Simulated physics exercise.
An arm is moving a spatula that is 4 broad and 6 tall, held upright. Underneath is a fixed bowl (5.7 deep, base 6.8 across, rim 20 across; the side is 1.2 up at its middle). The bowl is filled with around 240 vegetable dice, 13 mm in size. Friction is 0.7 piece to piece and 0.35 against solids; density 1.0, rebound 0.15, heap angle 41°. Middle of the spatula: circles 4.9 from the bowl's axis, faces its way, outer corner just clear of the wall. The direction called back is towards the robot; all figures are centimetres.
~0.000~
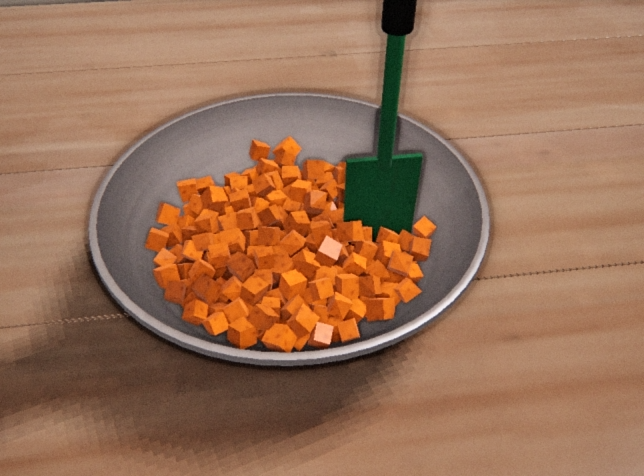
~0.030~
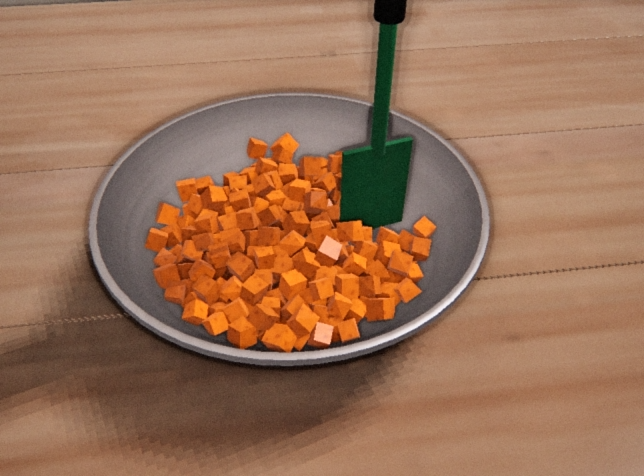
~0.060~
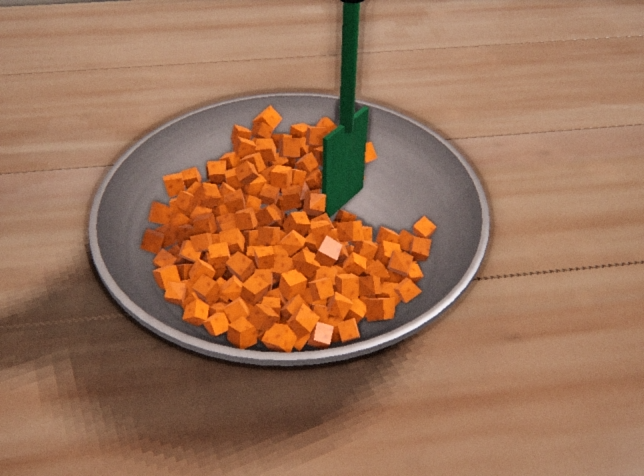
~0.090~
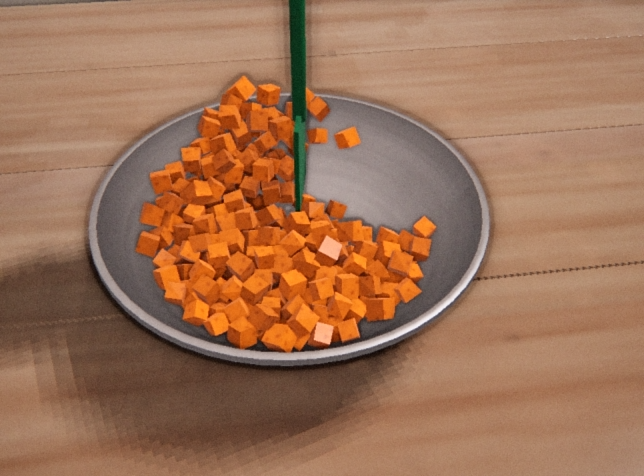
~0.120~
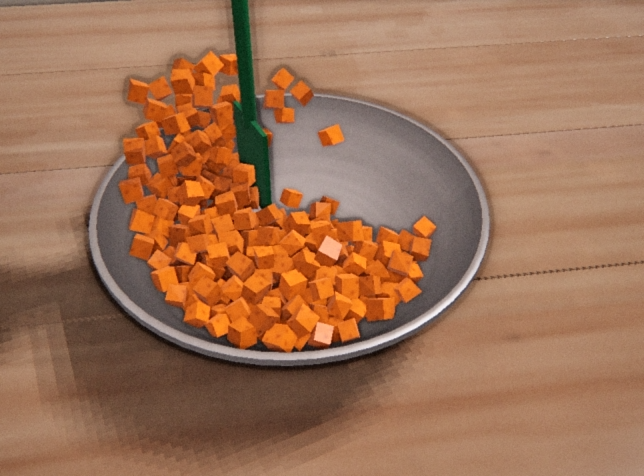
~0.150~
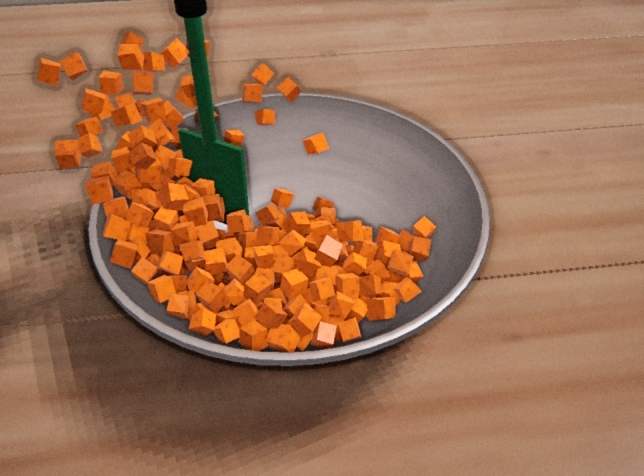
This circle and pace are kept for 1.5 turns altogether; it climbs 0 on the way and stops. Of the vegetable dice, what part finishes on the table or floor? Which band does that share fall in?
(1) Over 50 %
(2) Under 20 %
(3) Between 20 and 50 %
(1) Over 50 %.
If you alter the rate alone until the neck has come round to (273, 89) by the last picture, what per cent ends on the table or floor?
About 45 per cent.
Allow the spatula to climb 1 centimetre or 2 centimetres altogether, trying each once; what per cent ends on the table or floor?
I'd reckon around 60 and 45 per cent.
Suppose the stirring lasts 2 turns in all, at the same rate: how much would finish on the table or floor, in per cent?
I'd expect around 70 per cent.
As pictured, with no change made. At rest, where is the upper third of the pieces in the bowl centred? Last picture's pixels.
(217, 300).
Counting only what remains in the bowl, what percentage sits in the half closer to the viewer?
Around 65 percent of it.
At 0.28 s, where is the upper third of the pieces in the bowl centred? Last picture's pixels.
About (408, 266).
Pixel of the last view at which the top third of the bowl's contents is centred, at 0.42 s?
(312, 117).
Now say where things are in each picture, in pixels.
Spatula neck at (387, 133), 0° round; upper third of the load around (277, 232), from x 155 to 425, top at y 150; 244 in the bowl, in the first picture.
Spatula neck at (380, 121), 13° round; upper third of the load around (282, 232), from x 155 to 425, top at y 145, in the second picture.
Spatula neck at (347, 98), 45° round; upper third of the load around (269, 202), from x 150 to 425, top at y 120, in the third picture.
Spatula neck at (299, 88), 78° round; upper third of the load around (249, 170), from x 150 to 425, top at y 90, in the fourth picture.
Spatula neck at (247, 94), 112° round; upper third of the load around (206, 165), from x 130 to 425, top at y 65; 240 in the bowl, 4 in flight or on the tool, in the fifth picture.
Spatula neck at (206, 115), 145° round; upper third of the load around (161, 170), from x 50 to 425, top at y 45; 226 in the bowl, 18 in flight or on the tool, in the sixth picture.
After 0.28 s, 294° round, highest piece 10 above the table; 161 in the bowl, 18 on the table or floor, 65 in flight or on the tool.
After 0.42 s, 83° round, highest piece 10 above the table; 111 in the bowl, 89 on the table or floor, 44 in flight or on the tool.
After 0.68 s, 180° round, highest piece 5 above the table; 159 on the table or floor, 84 in the bowl, 1 in flight or on the tool.
After 1.38 s, 180° round, highest piece 4 above the table; 160 on the table or floor, 84 in the bowl.
At rest, 160 on the table or floor, 84 in the bowl. That is 66 % on the table or floor.
